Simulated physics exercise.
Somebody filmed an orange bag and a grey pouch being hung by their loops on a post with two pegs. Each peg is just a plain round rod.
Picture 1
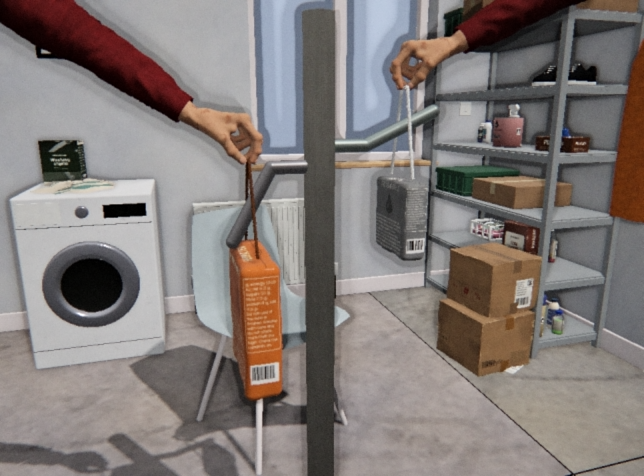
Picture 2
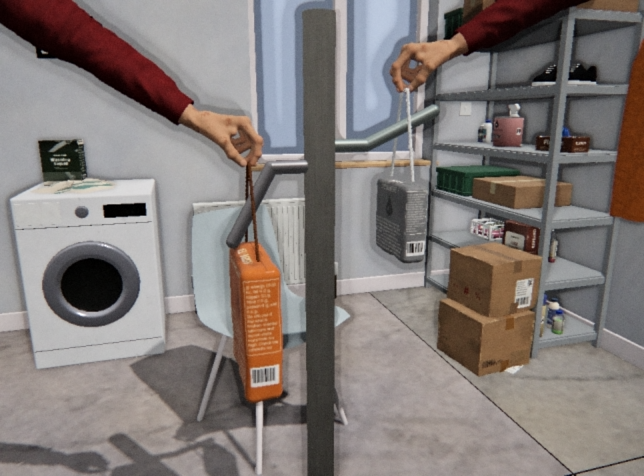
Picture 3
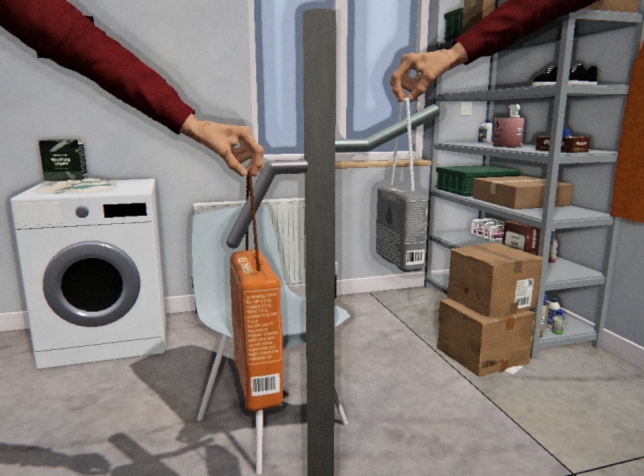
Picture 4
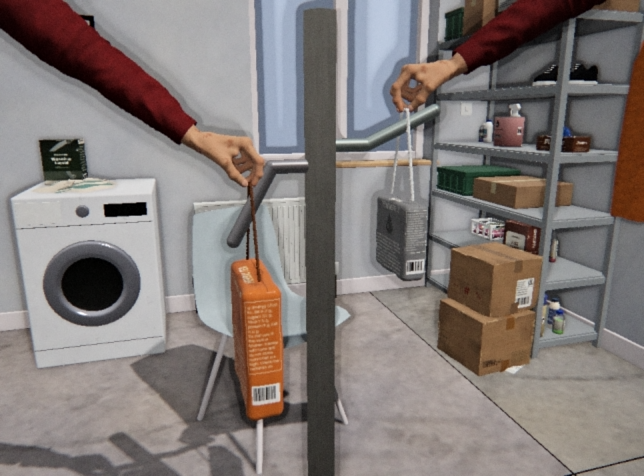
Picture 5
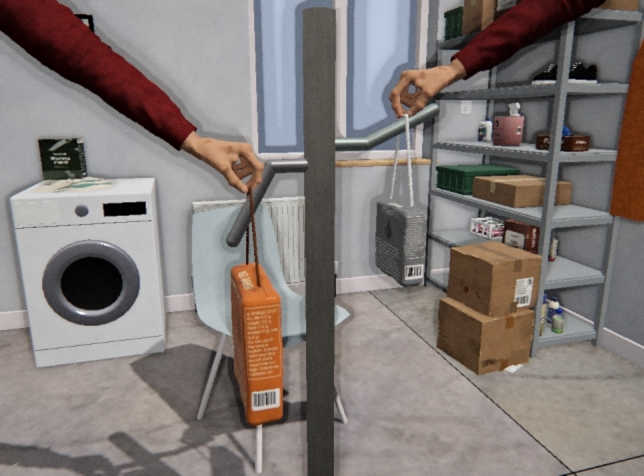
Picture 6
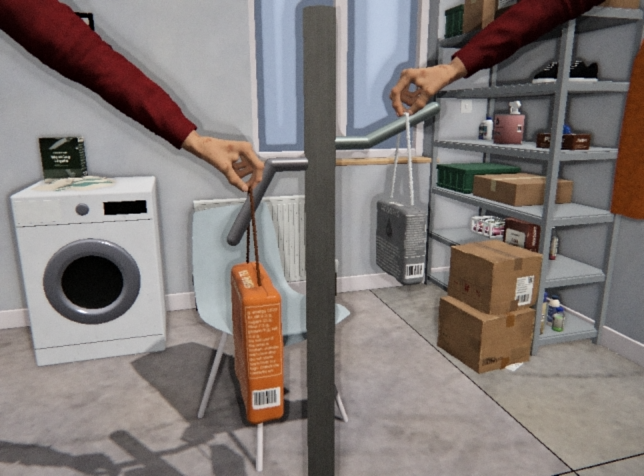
In this clip, two red-sleeved hands hold an orange bag and a grey pouch by their loops beside a post with two pegs, lowering both items slightly before they stay nearly still, the bag at left and pouch at right.
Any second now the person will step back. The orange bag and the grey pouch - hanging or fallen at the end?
At the end, the orange bag comes free. The grey pouch stays aloft.
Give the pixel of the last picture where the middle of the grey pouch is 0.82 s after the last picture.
It's around (371, 258) then.
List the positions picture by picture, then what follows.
The first frame shows orange bag (254, 314); grey pouch (400, 216); left peg tip (233, 242); right peg tip (433, 112).
The second frame shows orange bag (254, 317); grey pouch (400, 218).
The third frame shows orange bag (255, 325); grey pouch (400, 227).
The fourth frame shows orange bag (255, 334); grey pouch (400, 236).
The fifth frame shows orange bag (255, 339); grey pouch (399, 241).
The sixth frame shows orange bag (256, 338); grey pouch (400, 240); left peg tip (233, 239), sloping steeply down; right peg tip (434, 109), pointing up.
Then, 0.48 s later than the last view, orange bag on the floor; grey pouch hanging from its loop near (391, 248).
Then, 0.82 s later than the last view, orange bag on the floor; grey pouch hanging from its loop near (371, 259).
Finally, orange bag on the floor; grey pouch hanging from its loop near (373, 261). The orange bag comes down and the grey pouch stays hanging.
